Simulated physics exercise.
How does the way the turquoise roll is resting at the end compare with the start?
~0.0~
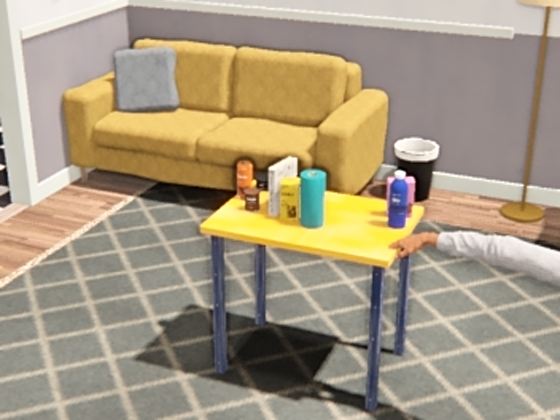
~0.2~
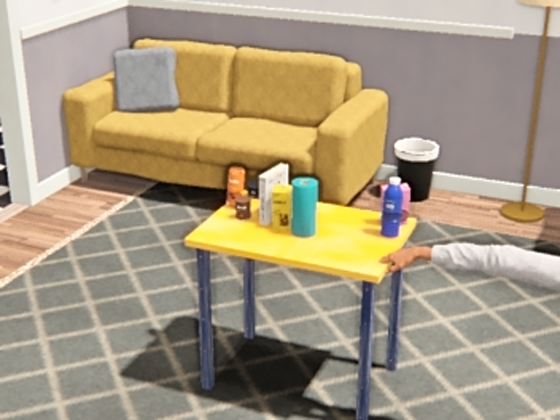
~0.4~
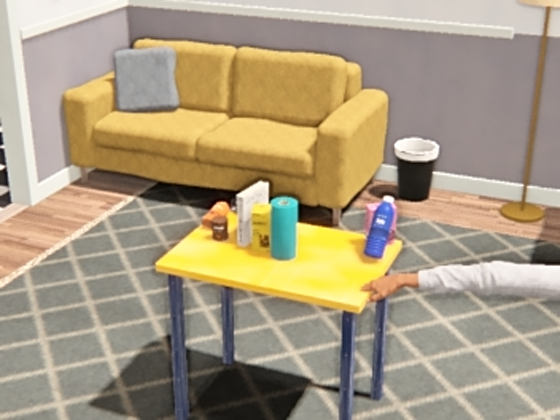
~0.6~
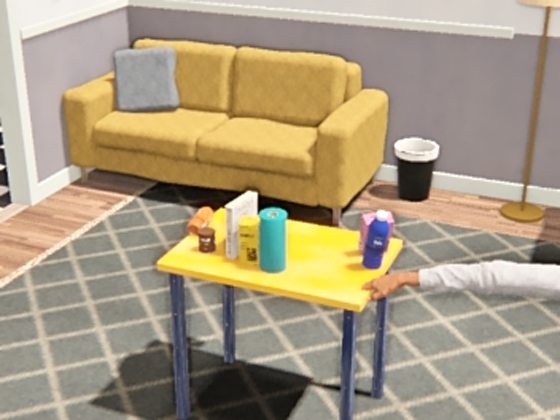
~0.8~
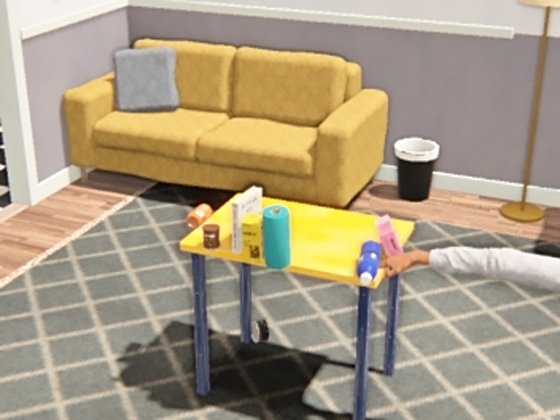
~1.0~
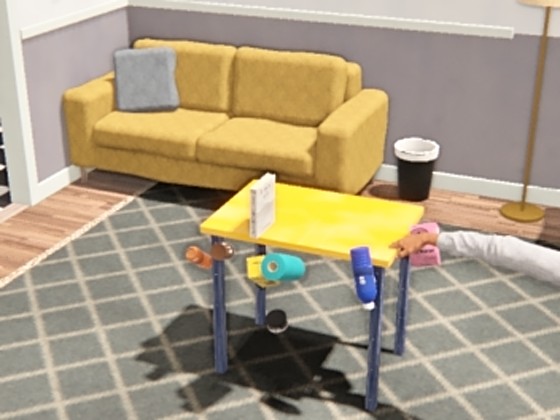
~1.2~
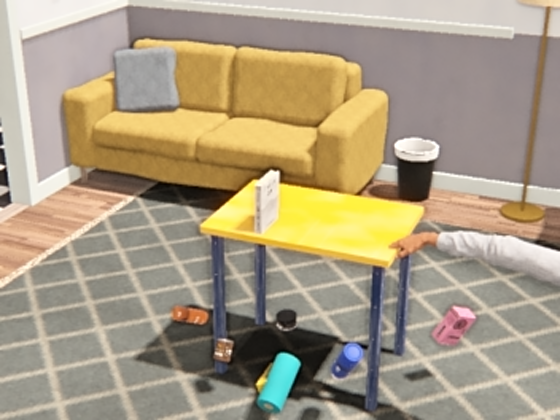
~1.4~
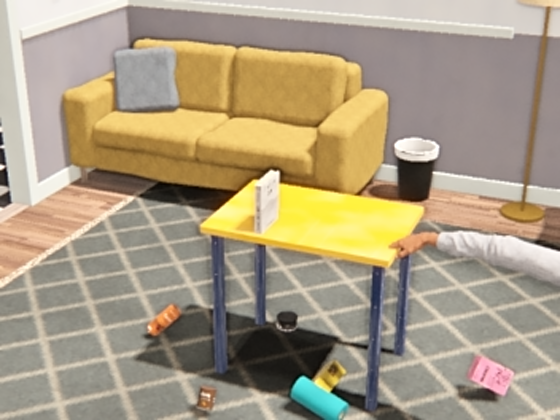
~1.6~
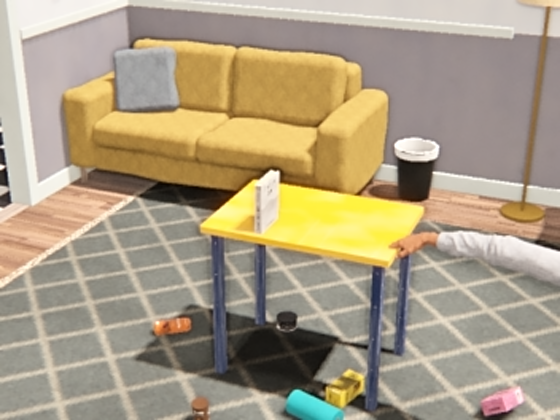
At the start the turquoise roll stands upright on the table, and at the end it is lying on its side on the rug.
